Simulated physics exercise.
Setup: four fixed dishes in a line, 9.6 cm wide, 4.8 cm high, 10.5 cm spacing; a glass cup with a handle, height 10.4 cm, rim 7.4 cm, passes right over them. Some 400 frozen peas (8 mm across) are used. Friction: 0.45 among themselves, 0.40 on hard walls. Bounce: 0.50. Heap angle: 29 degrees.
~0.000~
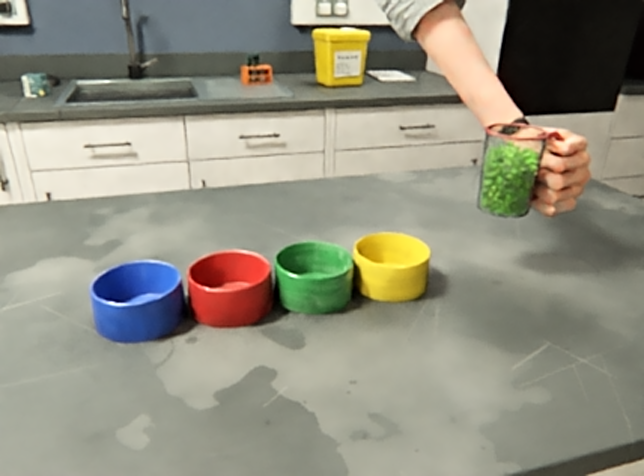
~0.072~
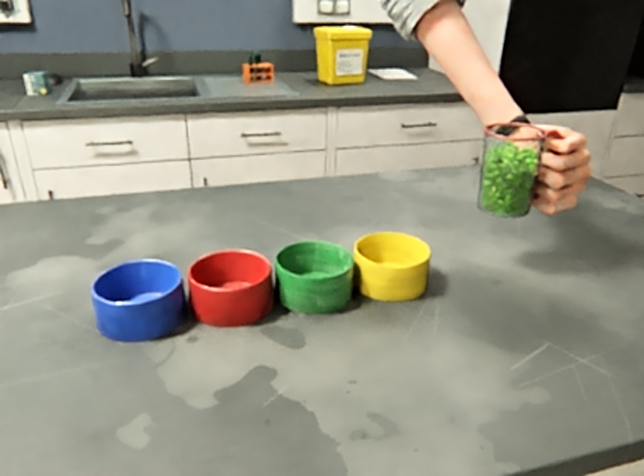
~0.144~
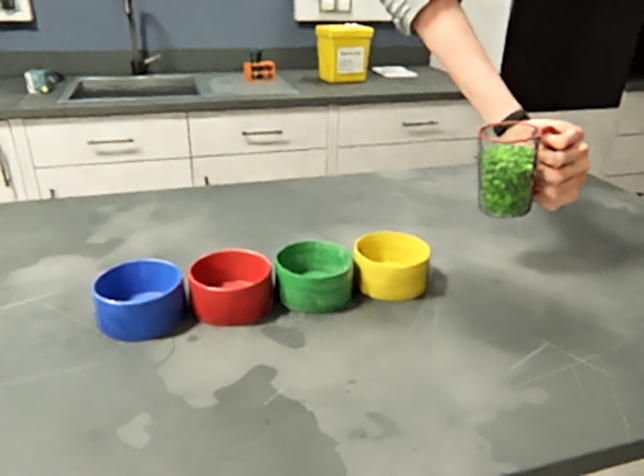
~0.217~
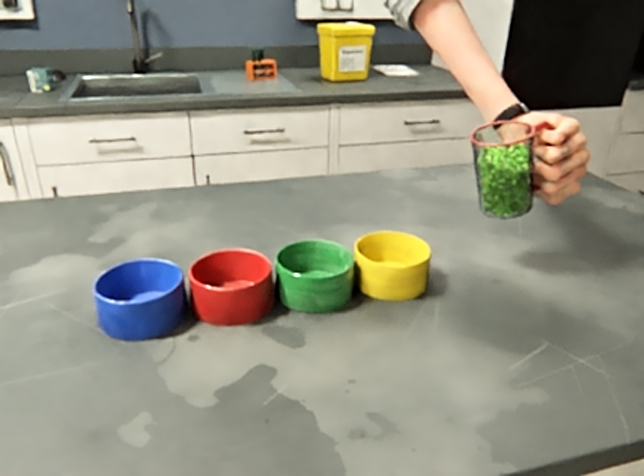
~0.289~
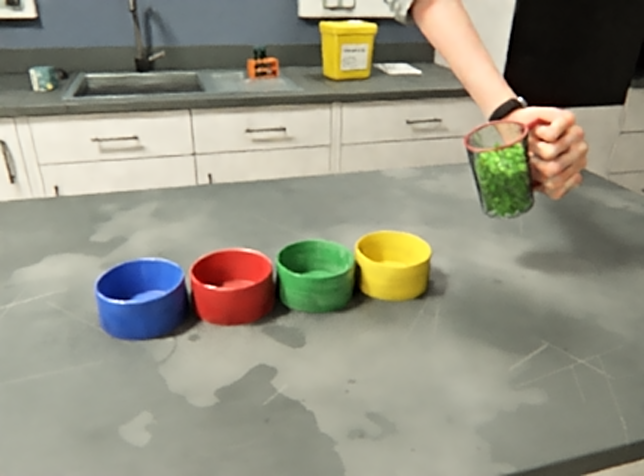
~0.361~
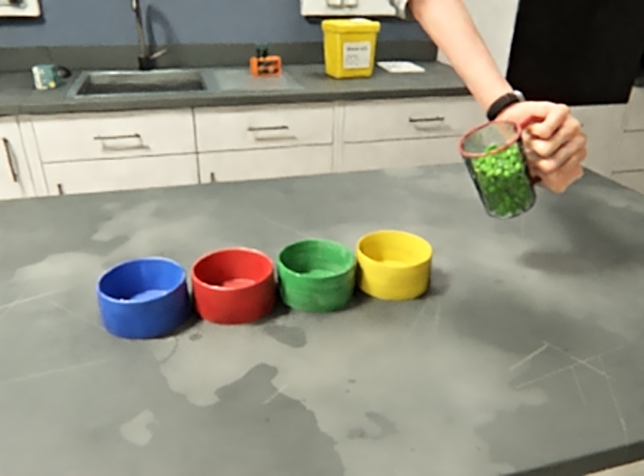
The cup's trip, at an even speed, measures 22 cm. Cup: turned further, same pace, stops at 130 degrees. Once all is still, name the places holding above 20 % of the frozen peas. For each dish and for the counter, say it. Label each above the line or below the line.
Red: Below the line; blue: Below the line; green: Below the line; yellow: Above the line; counter: Below the line.
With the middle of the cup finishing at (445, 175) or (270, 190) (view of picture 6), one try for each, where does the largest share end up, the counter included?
Try 1 - yellow; try 2 - yellow.
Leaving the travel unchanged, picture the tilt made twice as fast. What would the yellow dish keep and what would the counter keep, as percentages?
In that case you'd see yellow at 30 and the counter at 70.
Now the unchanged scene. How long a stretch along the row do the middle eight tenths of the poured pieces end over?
That stretch comes to around 6 cm.
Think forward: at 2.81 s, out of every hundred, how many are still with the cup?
It works out to about 0 per cent of the load.
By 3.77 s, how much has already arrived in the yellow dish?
Estimate: Near 100 %.
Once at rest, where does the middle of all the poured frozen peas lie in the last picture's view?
Roughly (391, 262).
Then, at 1.83 s, tilt 130 degrees; cup holds 0 %, yellow 100 %.
After 2.81 s, tilt 130 degrees; cup holds 0 %, yellow 100 %.
After 3.77 s, tilt 130 degrees; cup holds 0 %, yellow 100 %.
At rest (4.1 s), red 0 %, blue 0 %, green 0 %, yellow 100 %, counter 0 %.
